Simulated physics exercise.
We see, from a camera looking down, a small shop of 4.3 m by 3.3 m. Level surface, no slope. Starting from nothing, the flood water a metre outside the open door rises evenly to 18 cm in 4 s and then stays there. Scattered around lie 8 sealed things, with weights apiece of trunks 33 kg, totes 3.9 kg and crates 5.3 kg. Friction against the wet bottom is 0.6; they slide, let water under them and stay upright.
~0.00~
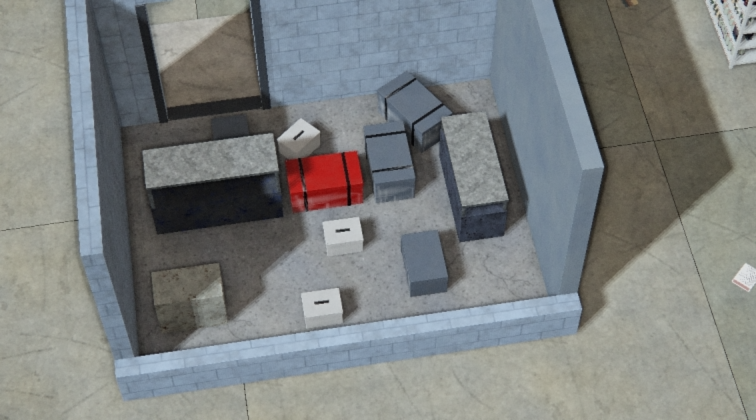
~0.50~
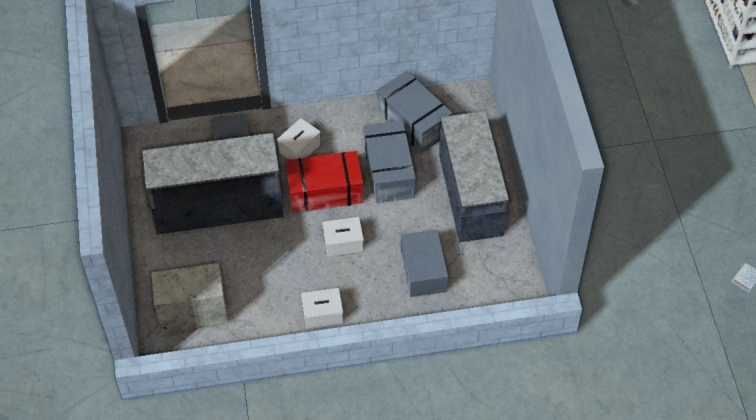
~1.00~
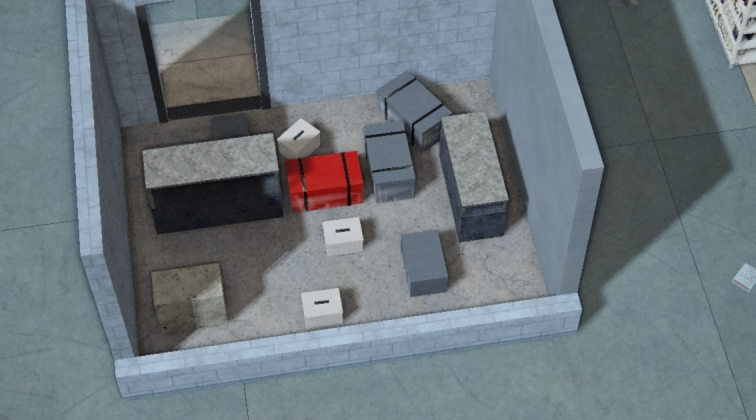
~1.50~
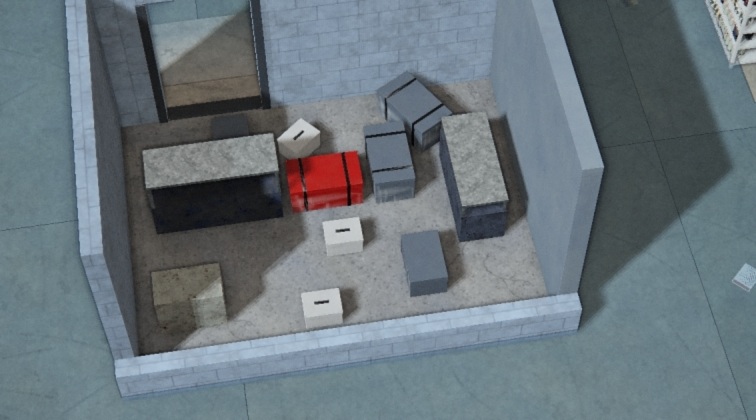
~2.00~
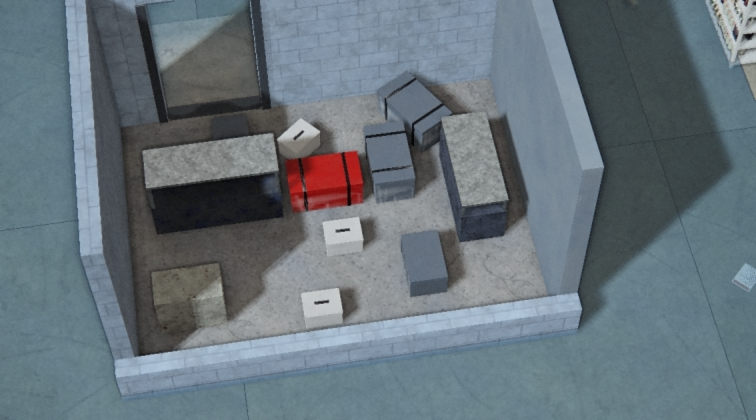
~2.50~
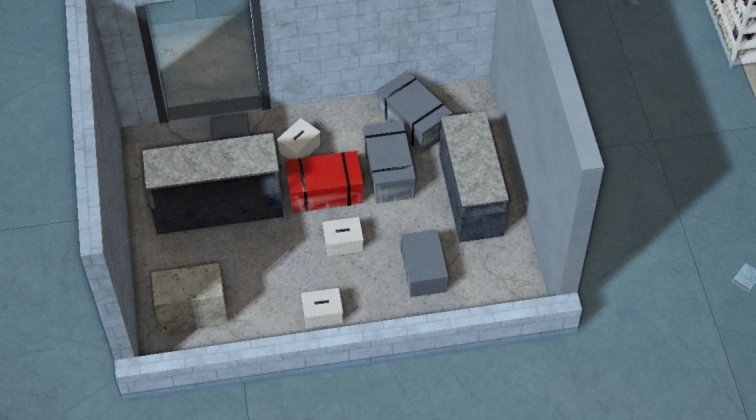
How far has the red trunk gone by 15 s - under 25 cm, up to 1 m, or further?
Up to 1 m.
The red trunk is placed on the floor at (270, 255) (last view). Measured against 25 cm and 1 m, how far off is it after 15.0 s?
By then it keeps its spot.
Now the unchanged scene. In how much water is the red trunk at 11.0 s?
Depth approx. 8 cm.
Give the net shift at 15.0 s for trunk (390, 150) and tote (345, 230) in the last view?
In that order: 60 cm, 120 cm.
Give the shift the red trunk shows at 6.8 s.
Close to 0 cm.
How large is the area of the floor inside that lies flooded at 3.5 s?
Around 1.5 m2 of it.
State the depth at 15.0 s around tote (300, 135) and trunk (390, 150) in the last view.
Roughly 10 and 12 cm.
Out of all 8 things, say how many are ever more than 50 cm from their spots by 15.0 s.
7.
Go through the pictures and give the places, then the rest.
The first picture shows the red trunk at (324, 172) rests on the ground; 0.0 m2 under water; 0 of 8 have shifted.
The second picture shows the red trunk at (324, 172), on the bottom; 0.0 m2 under water; 0 of 8 have shifted.
The third picture shows the red trunk at (324, 172), on the bottom; 0.0 m2 under water; 0 of 8 have shifted.
The fourth picture shows the red trunk at (324, 172), on the bottom; water covers 0.0 m2; 0 of 8 have shifted.
The fifth picture shows the red trunk at (324, 172) rests on the ground; 0.0 m2 under water; 0 of 8 have shifted.
The sixth picture shows the red trunk at (324, 172) rests on the ground; 0.3 m2 under water; 0 of 8 have shifted.
After 3.5 s the red trunk is near (324, 172), 0.0 m from its start, aground; 0 afloat.
After 6.8 s the red trunk is near (324, 173), 0.0 m from its start, aground; 2 afloat.
After 11.0 s the red trunk is near (326, 195), 0.3 m from its start, aground; 4 afloat.
After 15.0 s the red trunk is near (324, 206), 0.5 m from its start, afloat; 7 afloat.
